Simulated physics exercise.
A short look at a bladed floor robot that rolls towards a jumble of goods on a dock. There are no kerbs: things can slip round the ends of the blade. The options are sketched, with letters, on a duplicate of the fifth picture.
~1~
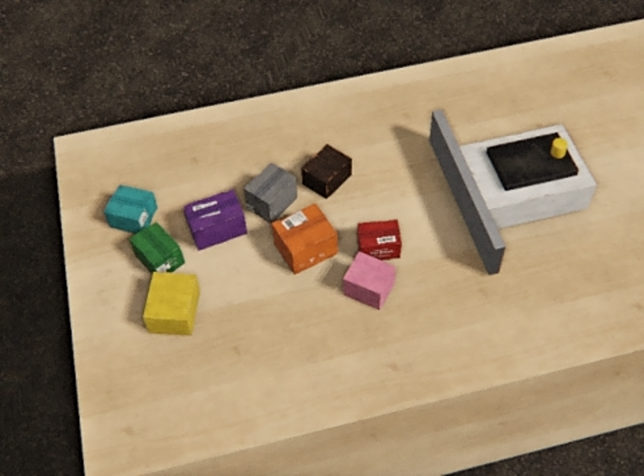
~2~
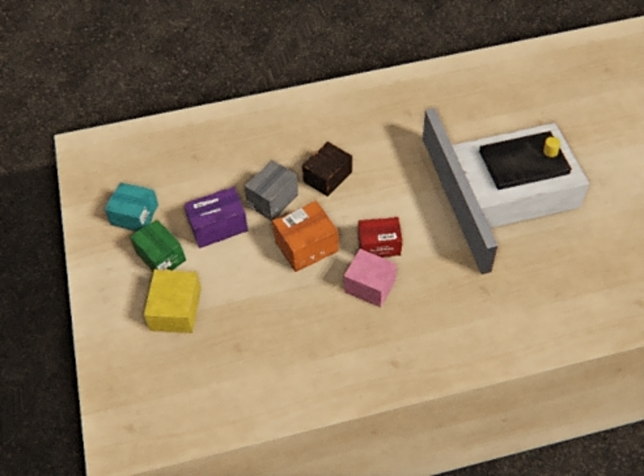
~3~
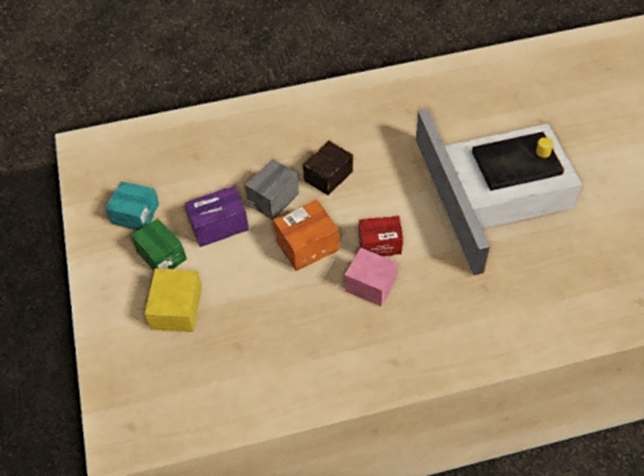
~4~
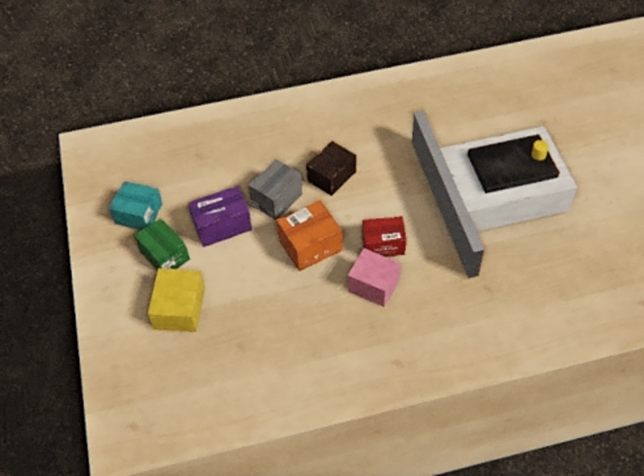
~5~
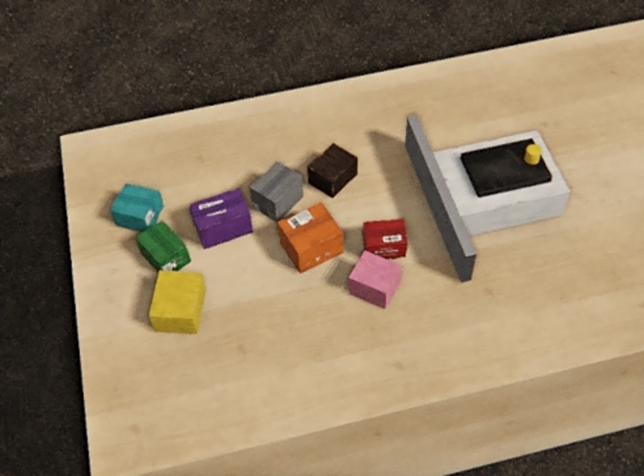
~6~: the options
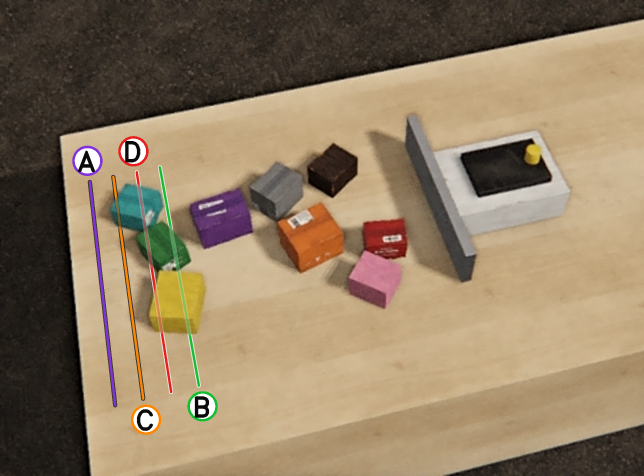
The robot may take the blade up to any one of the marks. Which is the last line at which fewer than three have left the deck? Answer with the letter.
At D, and not beyond.
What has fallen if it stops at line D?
It is the green parcel.
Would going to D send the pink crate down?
By then, no.
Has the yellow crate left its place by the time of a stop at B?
Yes.
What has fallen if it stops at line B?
The green parcel.
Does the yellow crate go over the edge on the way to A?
Yes.
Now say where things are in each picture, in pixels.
In the first picture, black crate (327, 171); yellow crate (173, 304); purple parcel (216, 220).
In the second picture, robot (519, 160); turquoise parcel (132, 208).
In the third picture, robot (512, 161); grey box (273, 189).
In the fourth picture, robot (507, 164); orange parcel (310, 235).
In the fifth picture, robot (500, 168); black crate (333, 170); yellow crate (179, 302); purple parcel (222, 218).
On the marked copy, A at (101, 283); B at (178, 267); C at (127, 278); D at (152, 272).
Taking D. A third of the way, robot (399, 190); pink crate (326, 295); black crate (290, 174).
Two thirds of the way, robot (296, 212); green parcel (111, 286); purple parcel (143, 255).
When it is over, robot (214, 230); green parcel over the edge; purple parcel (84, 263); one fallen.
As for the rest, A drops three; B is within the limit but short; C drops three.
